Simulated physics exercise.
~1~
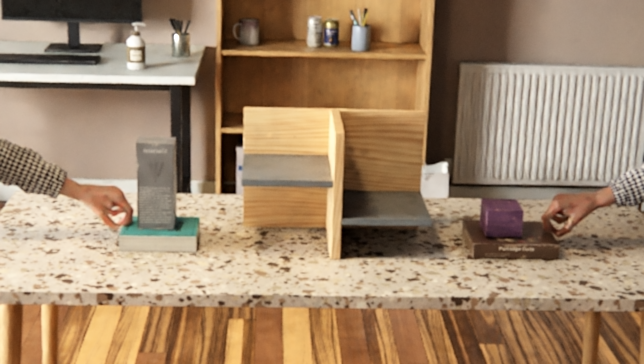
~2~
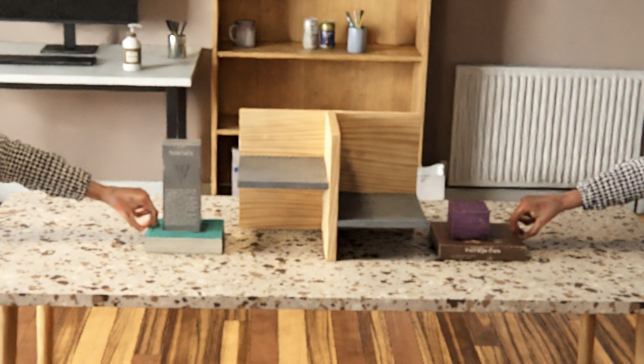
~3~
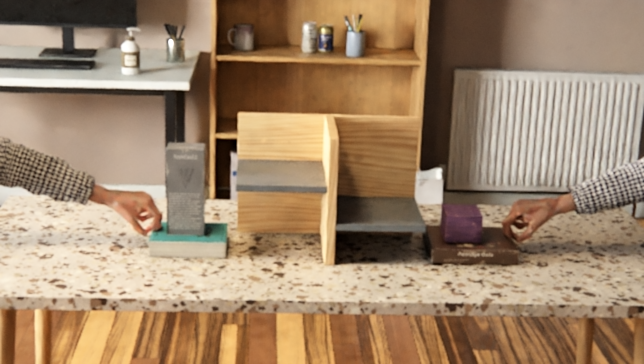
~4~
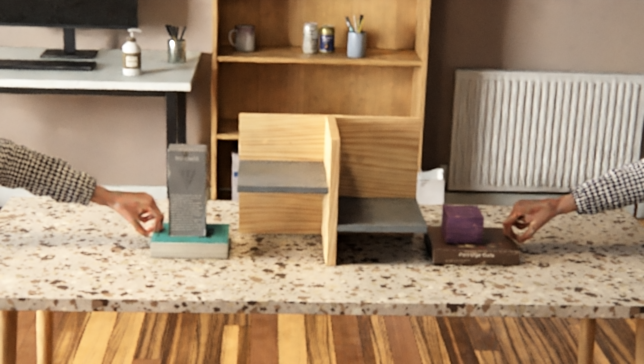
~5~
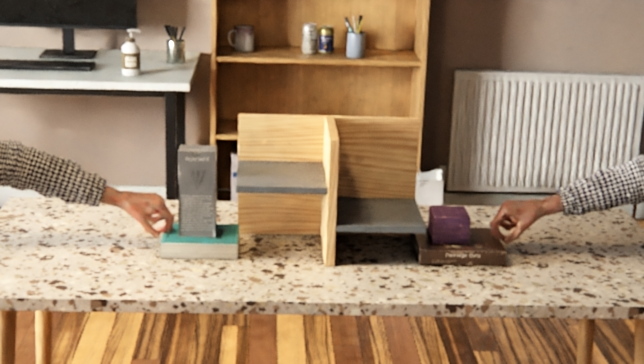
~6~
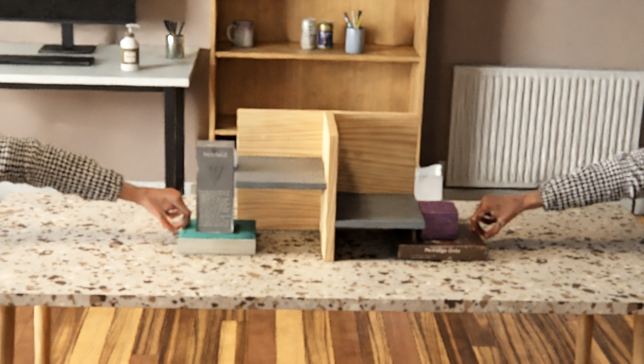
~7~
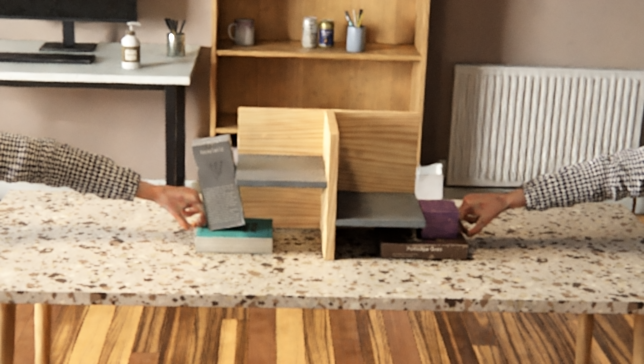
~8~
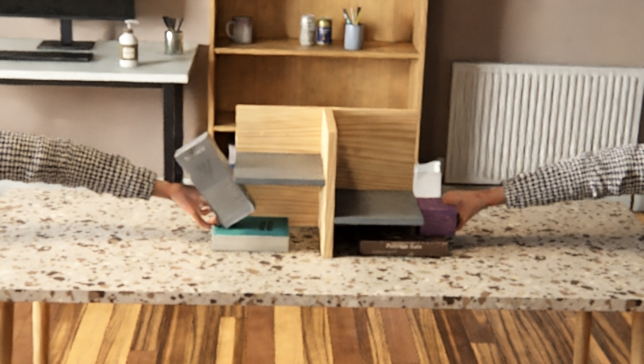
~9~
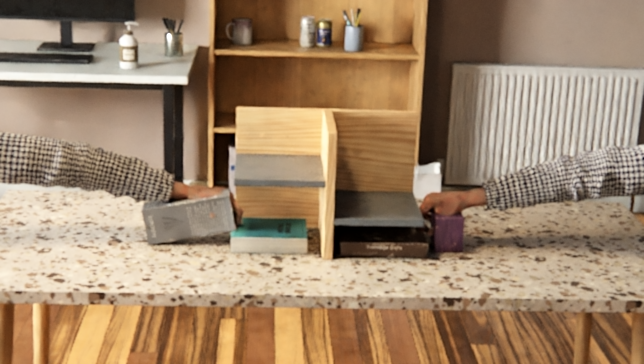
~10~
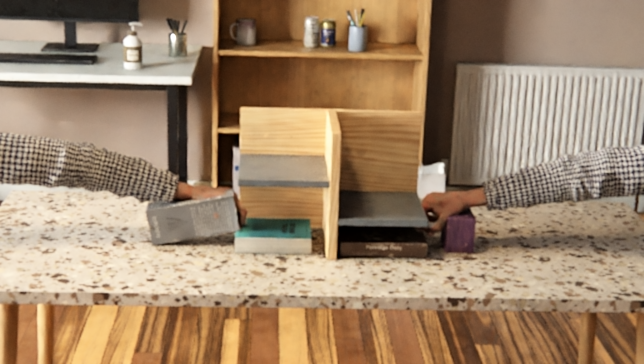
The footage shows two hands pushing a turquoise book carrying an upright grey carton and a brown box carrying a purple block inward beneath a wooden rack's grey shelves, which knock both loads off, leaving the carton on its side and the block tipped beside the rack.
